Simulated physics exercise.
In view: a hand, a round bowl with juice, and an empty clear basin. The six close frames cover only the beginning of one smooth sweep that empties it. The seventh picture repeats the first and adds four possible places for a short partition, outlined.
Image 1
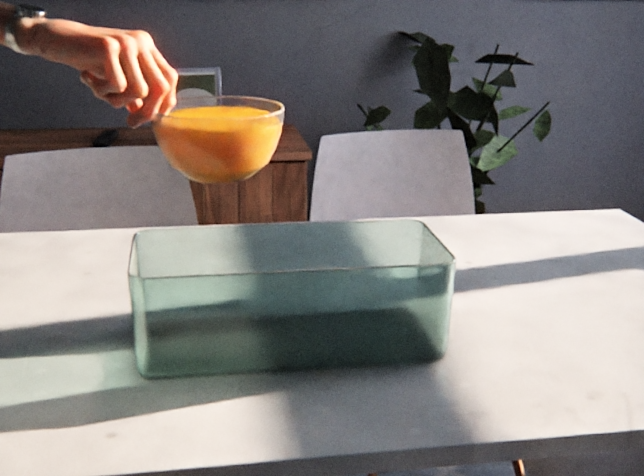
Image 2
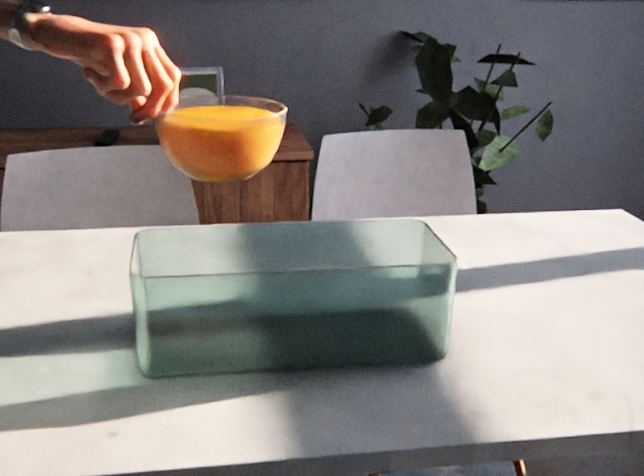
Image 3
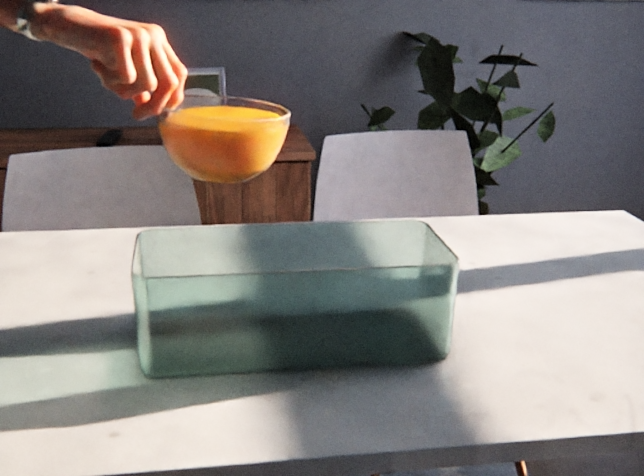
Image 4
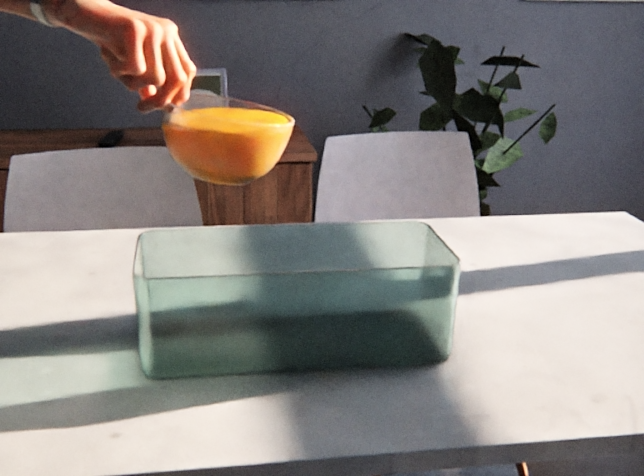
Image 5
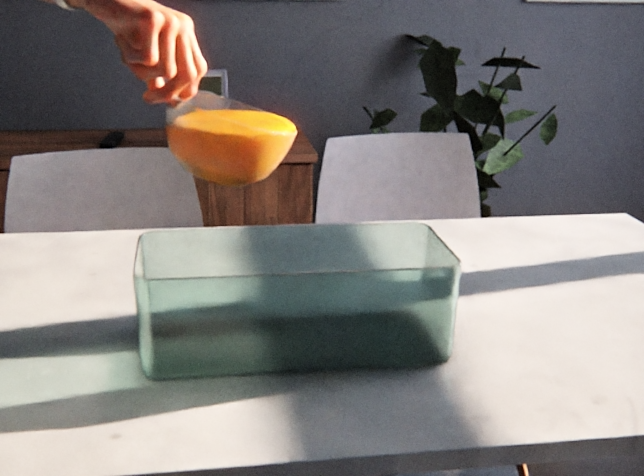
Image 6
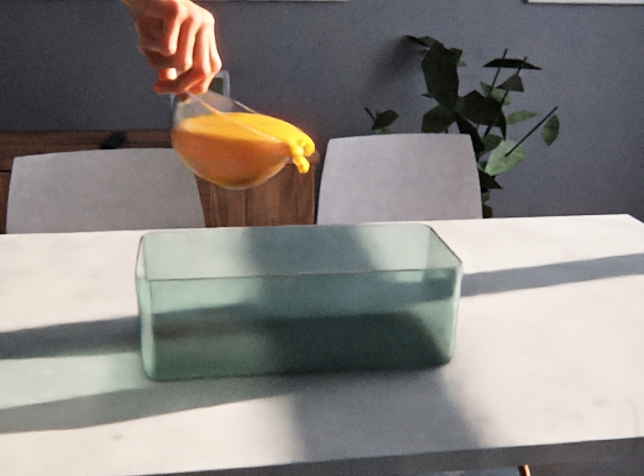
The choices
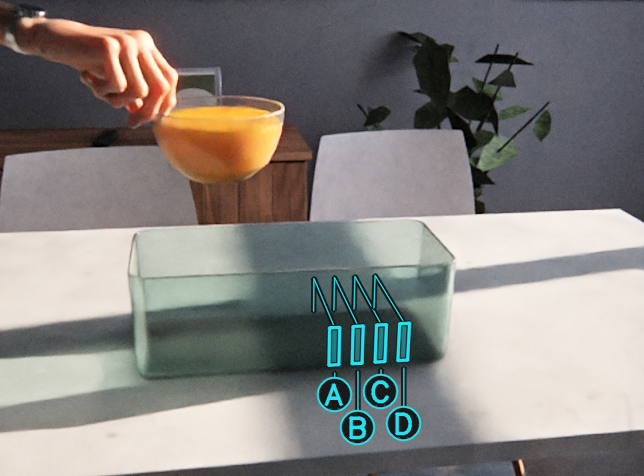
A round clear bowl of orange juice, held by a hand above an empty clear basin on a table, slowly tilted to the right until juice began coming over its lip.
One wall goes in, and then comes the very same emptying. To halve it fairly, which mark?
Slot B.
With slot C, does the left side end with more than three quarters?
Yes.
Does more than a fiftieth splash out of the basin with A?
No.
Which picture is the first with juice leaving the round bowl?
Picture 5.
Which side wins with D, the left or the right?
More ends on the left.
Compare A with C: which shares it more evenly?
It is A.
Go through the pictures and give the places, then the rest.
Upright, lip at (281, 106); basin from (138, 376) to (446, 356); nothing has left yet.
Upright, lip at (283, 106); nothing has left yet.
Tipped about 5°, lip at (287, 111); nothing has left yet.
Tipped about 10°, lip at (291, 118); nothing has left yet.
Tipped about 18°, lip at (294, 129); juice is over the lip, down to (294, 129).
Tipped about 27°, lip at (296, 140); juice is over the lip, down to (303, 168).
On the marked copy, A at (334, 372); B at (357, 371); C at (380, 369); D at (403, 367).
If A is chosen, about 26 % ends left of the wall and 73 % right of it.
If B is chosen, about 56 % ends left of the wall and 44 % right of it.
If C is chosen, about 93 % ends left of the wall and 7 % right of it.
If D is chosen, about 96 % ends left of the wall and 3 % right of it.
